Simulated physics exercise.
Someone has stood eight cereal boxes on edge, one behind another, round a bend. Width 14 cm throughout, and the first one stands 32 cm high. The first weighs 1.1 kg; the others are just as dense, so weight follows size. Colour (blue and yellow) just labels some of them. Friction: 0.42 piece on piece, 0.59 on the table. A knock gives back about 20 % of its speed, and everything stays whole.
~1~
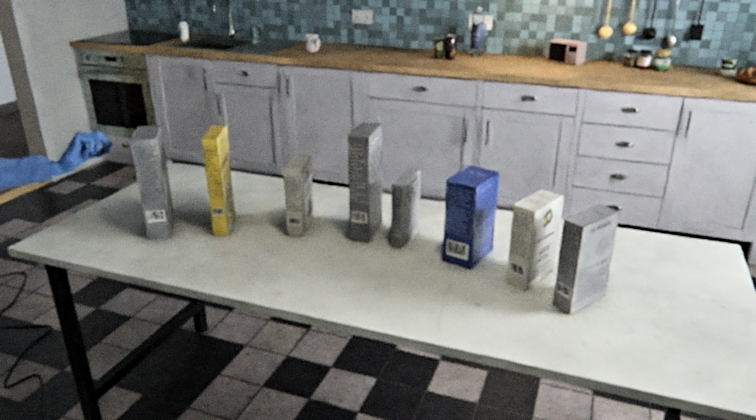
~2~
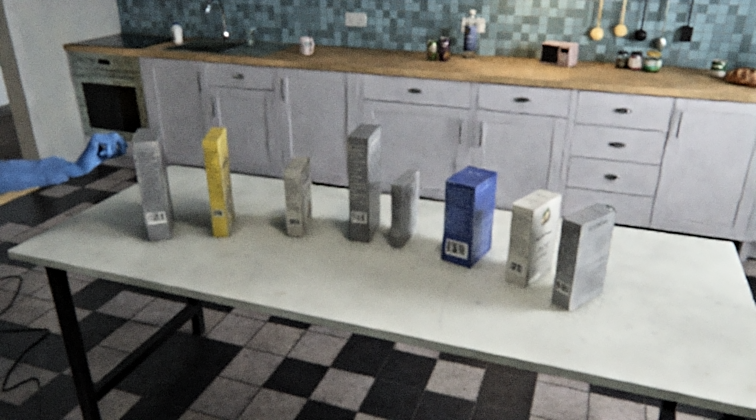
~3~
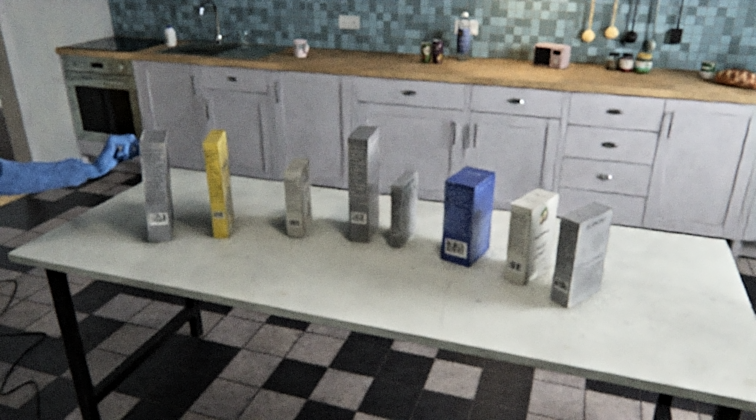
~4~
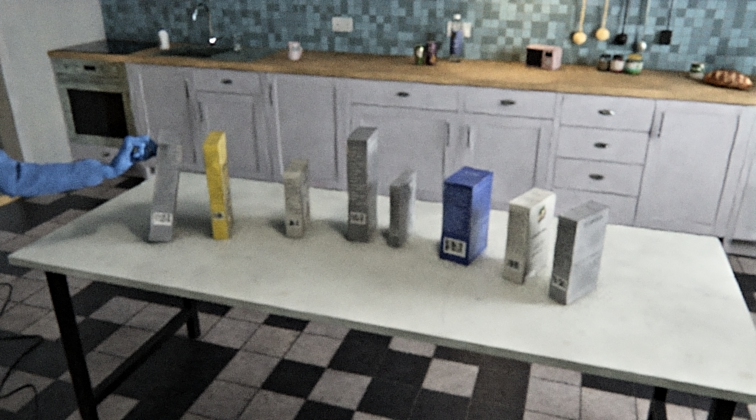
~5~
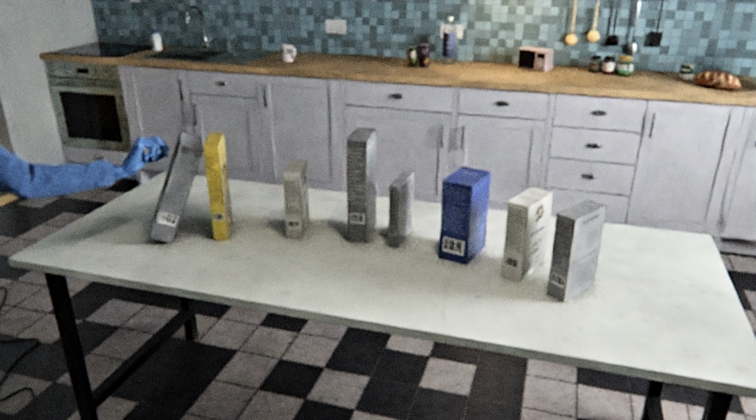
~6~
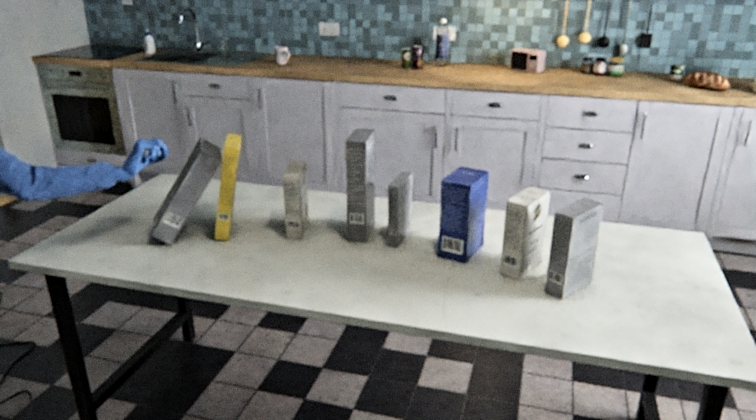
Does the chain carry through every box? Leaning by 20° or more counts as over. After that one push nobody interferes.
Here all go over.
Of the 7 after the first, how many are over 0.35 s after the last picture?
By then 2.
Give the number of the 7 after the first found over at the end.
It comes to 7.
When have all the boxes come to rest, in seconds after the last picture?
Near 1.5 s.
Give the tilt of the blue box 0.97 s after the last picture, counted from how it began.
Roughly 50°.
Then, 0.35 s on from the sixth picture, 2 of the 7 other boxes over; yellow box tipped 66°.
Then, 0.97 s on from the sixth picture, 6 of the 7 other boxes over; yellow box lying flat; blue box tipped 47°.
Finally, 7 of the 7 other boxes over; yellow box lying flat; blue box tipped 69°. Not one is left standing. Seen by the last camera, middles, yellow box near (278, 211), blue box near (509, 238).
